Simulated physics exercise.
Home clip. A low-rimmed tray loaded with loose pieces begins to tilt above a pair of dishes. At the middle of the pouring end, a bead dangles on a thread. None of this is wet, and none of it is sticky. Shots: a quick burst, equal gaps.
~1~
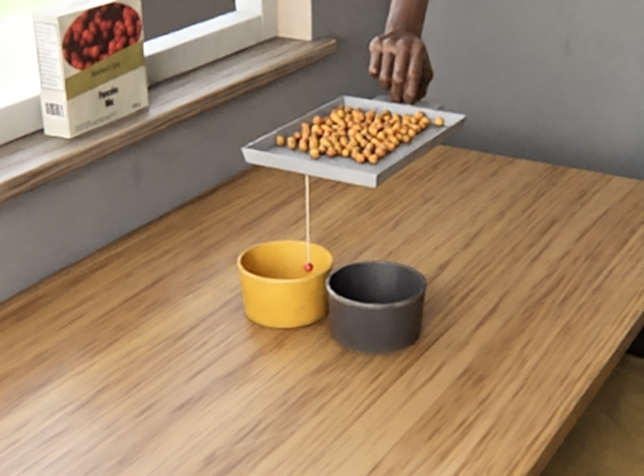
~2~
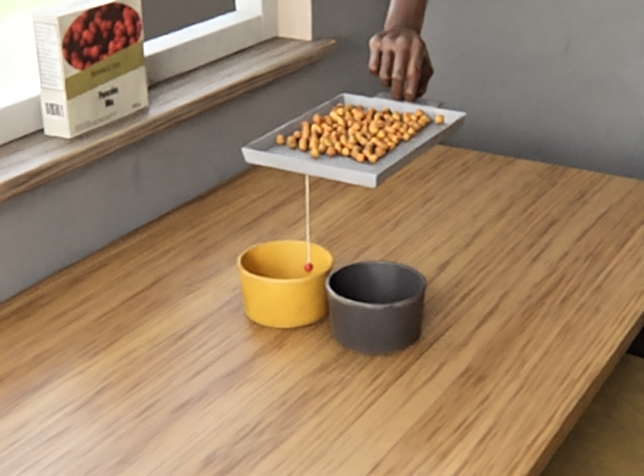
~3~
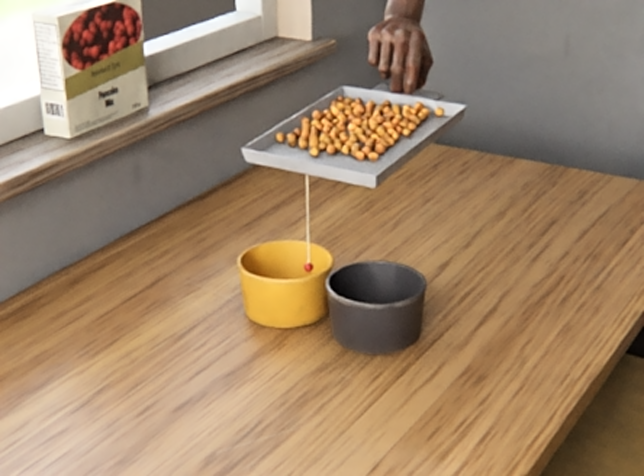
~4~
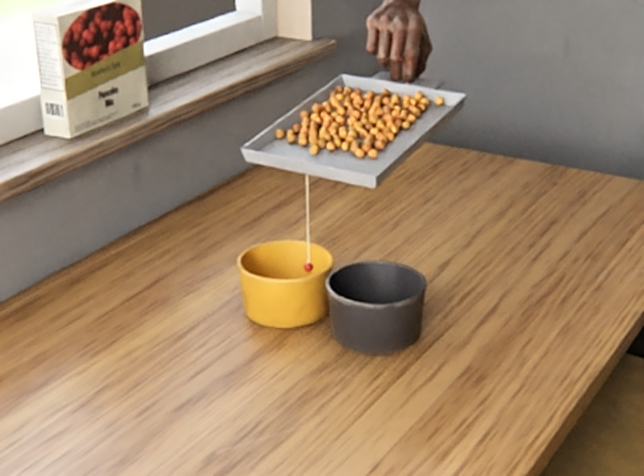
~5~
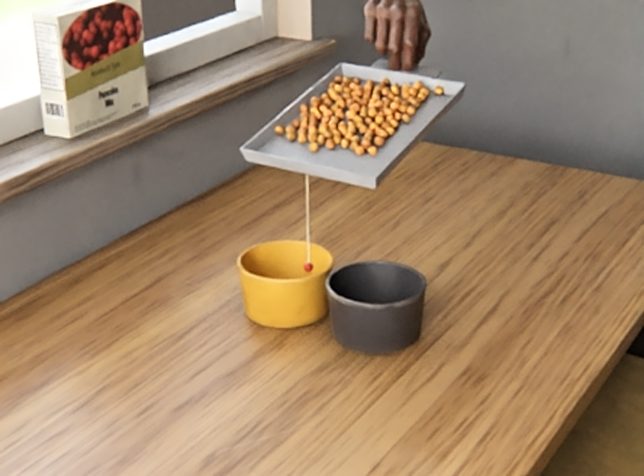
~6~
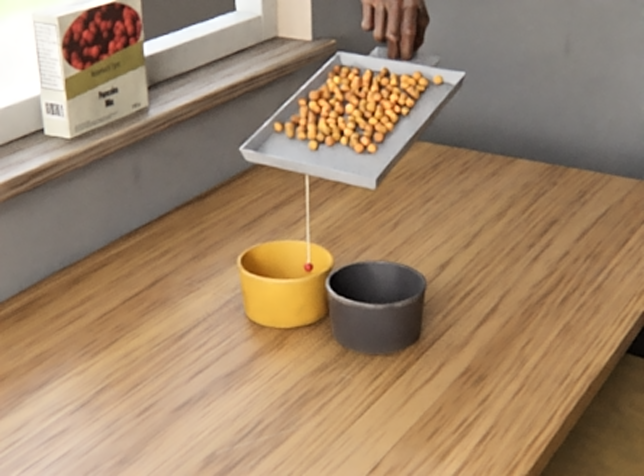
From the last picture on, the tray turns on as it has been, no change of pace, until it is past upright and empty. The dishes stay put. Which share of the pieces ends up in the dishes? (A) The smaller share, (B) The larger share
The smaller share.
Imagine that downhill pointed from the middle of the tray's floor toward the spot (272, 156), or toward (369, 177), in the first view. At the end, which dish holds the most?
The left-side dish, then the right-side dish.
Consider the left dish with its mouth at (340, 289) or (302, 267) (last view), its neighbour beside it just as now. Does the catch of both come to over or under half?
First place: Short of half; second place: Short of half.
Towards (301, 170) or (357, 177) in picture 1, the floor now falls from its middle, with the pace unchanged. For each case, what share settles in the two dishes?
About 0 and 30 per cent.
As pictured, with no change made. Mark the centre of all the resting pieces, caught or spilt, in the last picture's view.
Centre at rest: Close to (288, 365).
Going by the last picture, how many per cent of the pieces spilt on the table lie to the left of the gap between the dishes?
Near 80 in a hundred.
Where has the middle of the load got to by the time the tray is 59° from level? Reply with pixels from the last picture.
I'd put it at about (321, 136).
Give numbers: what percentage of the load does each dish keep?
0 per cent goes to the left dish and 0 per cent to the right dish.
Shortly afterwards, tray tipped steeply; the whole lot on the tray.
Next, tray tipped right over; all but a few on the tray; only a few outside both.
Some moments later, tray tipped past a quarter turn; the whole lot outside both.
In the end, tray tipped past a quarter turn; none at all in the right dish; none at all in the left dish; the whole lot outside both.
